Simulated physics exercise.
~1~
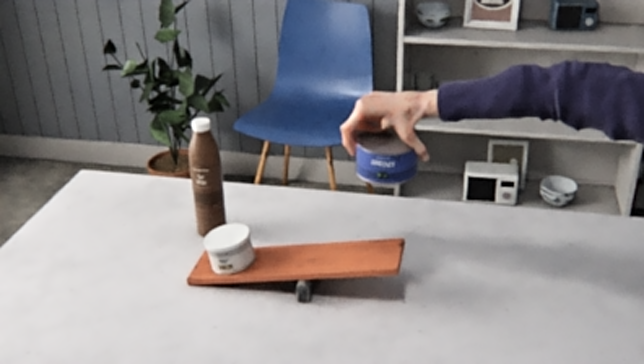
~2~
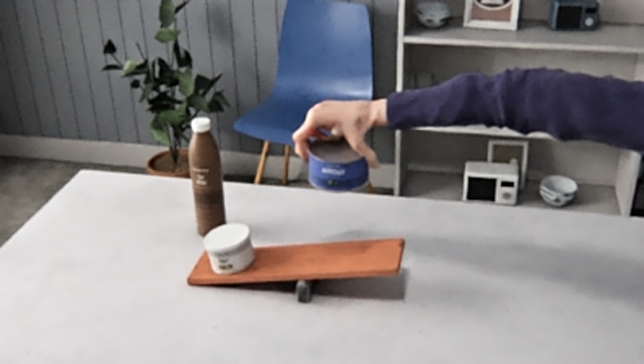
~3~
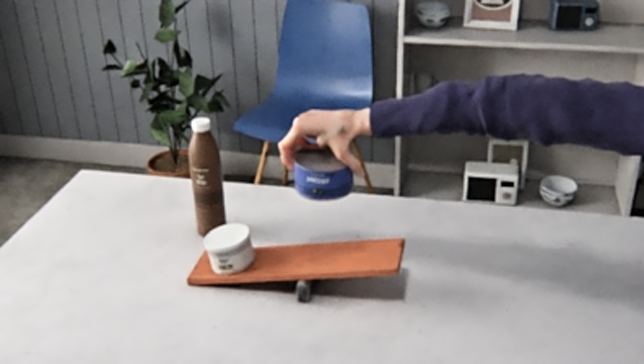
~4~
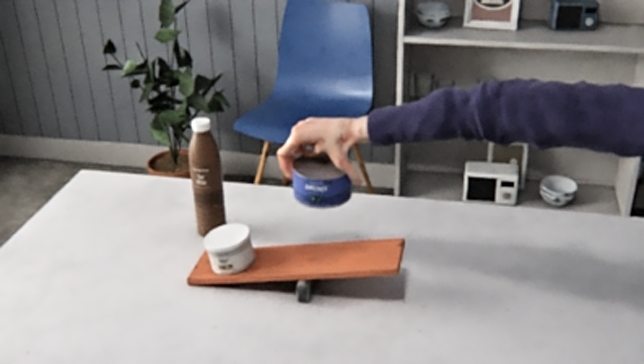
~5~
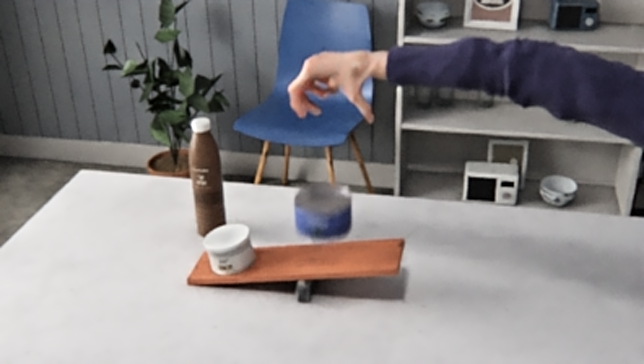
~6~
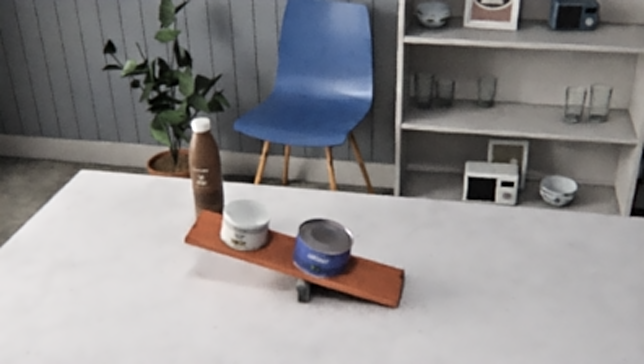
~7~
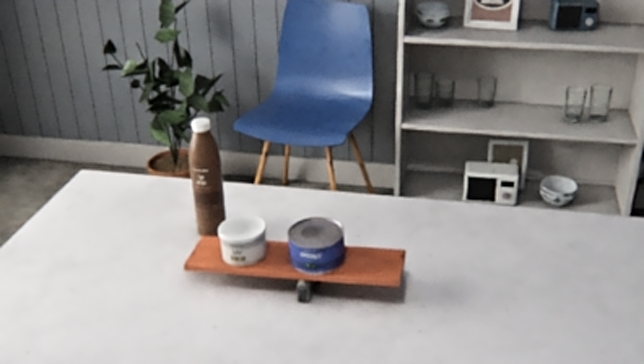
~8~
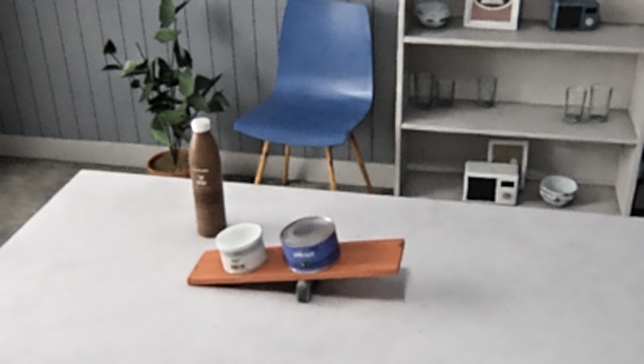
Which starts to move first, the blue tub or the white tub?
The blue tub moves first, carried left by the hand. The white tub only shifts later, after the blue tub is dropped onto the plank.
